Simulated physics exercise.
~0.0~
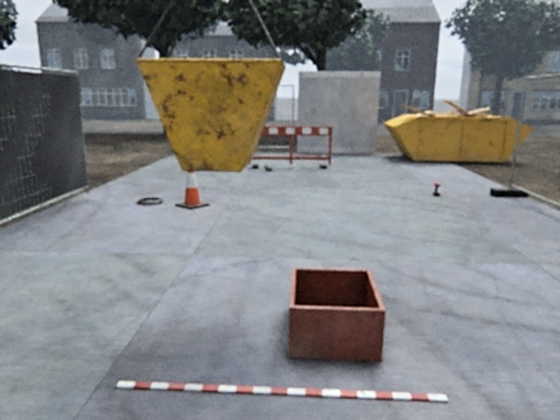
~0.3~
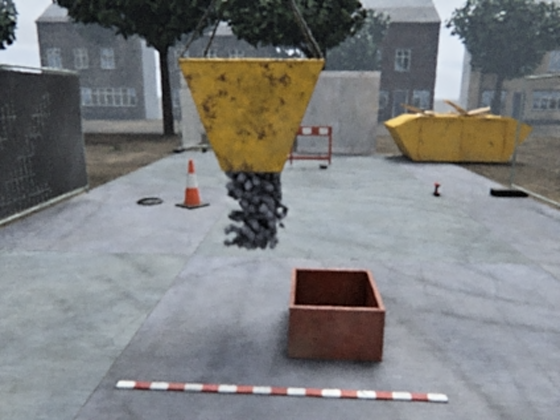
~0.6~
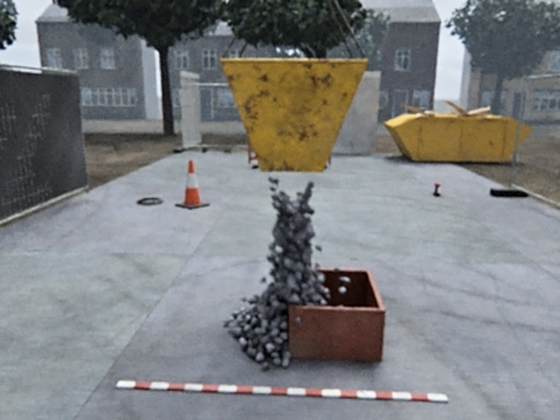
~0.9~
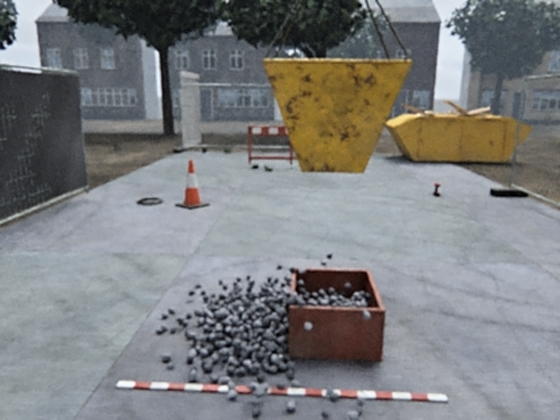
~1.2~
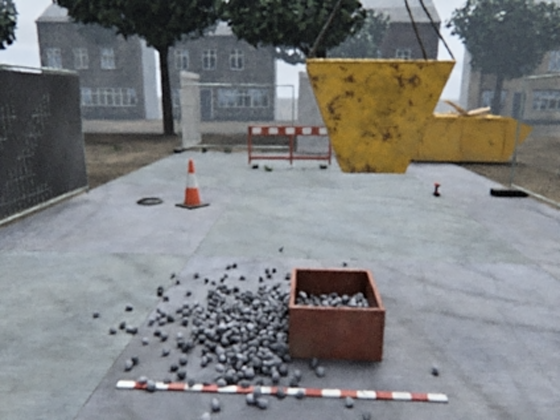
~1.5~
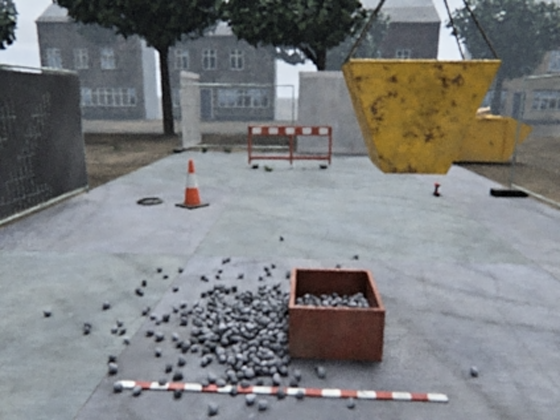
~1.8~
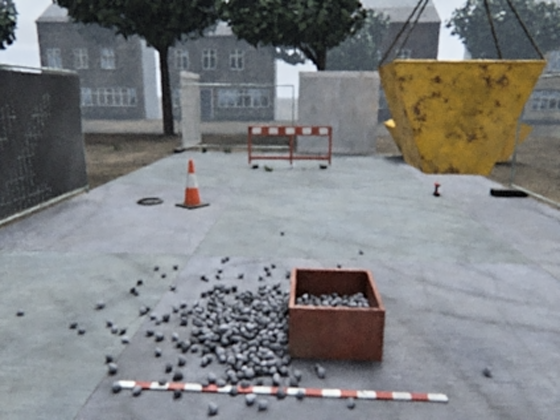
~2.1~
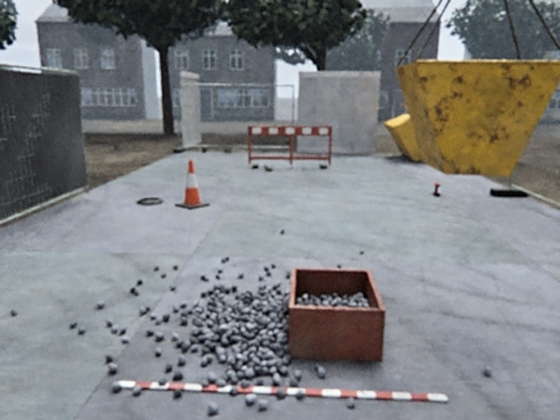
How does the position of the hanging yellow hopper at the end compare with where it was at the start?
At the start it hangs at the upper left, above the traffic cone and left of the bin. By the end it hangs at about the same height on the far right, in front of the other yellow container.
